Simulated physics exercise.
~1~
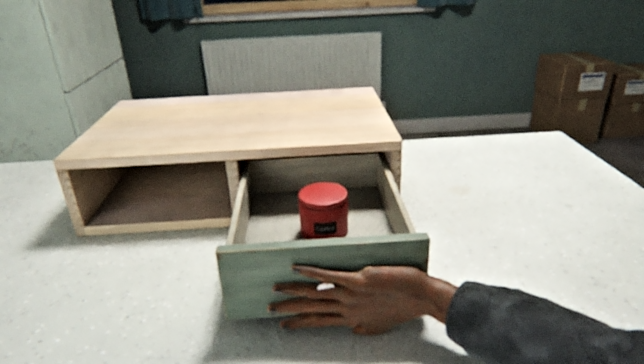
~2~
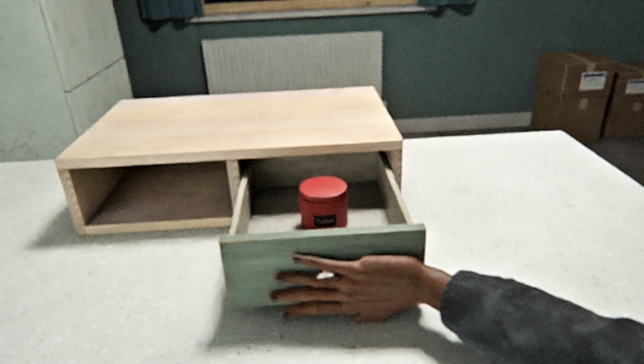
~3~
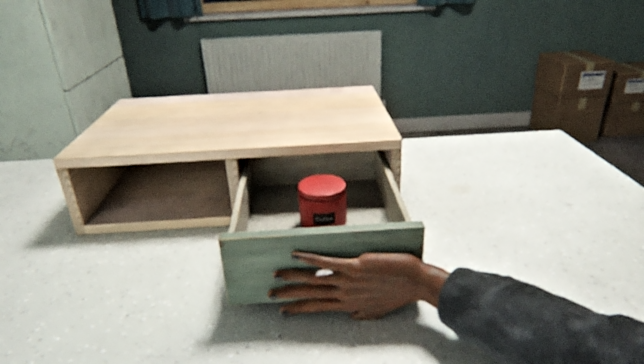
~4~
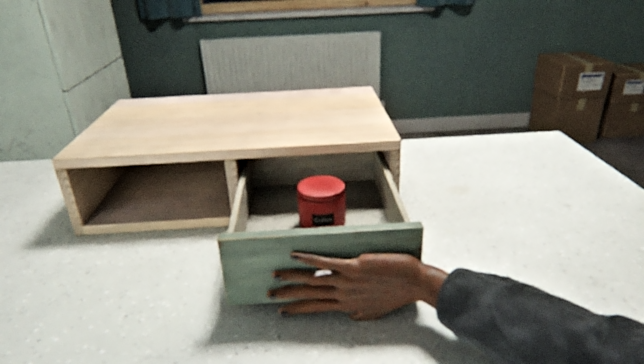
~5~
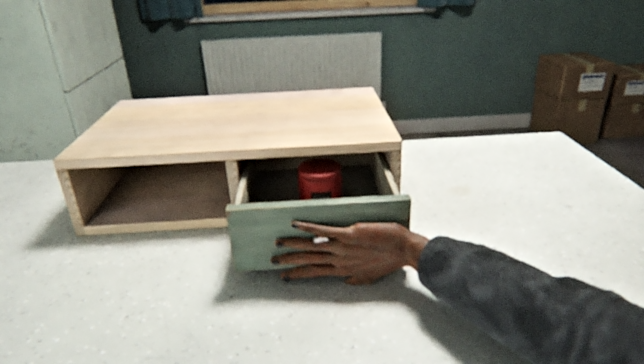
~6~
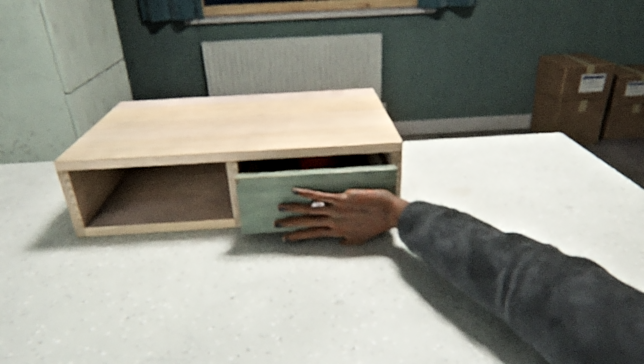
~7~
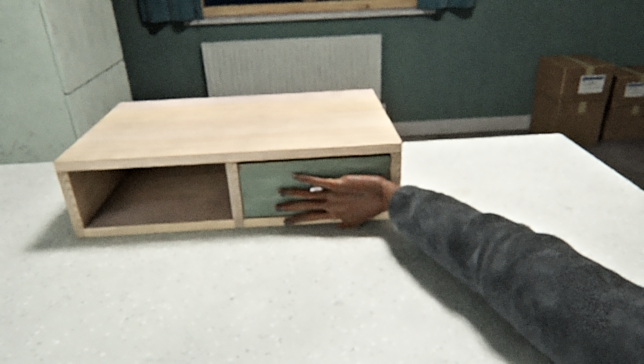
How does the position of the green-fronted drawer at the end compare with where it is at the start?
At the start the drawer sticks well out from the chest toward the viewer, with its inside showing. By the end it has been pushed back all the way in, so its front sits flush with the chest.
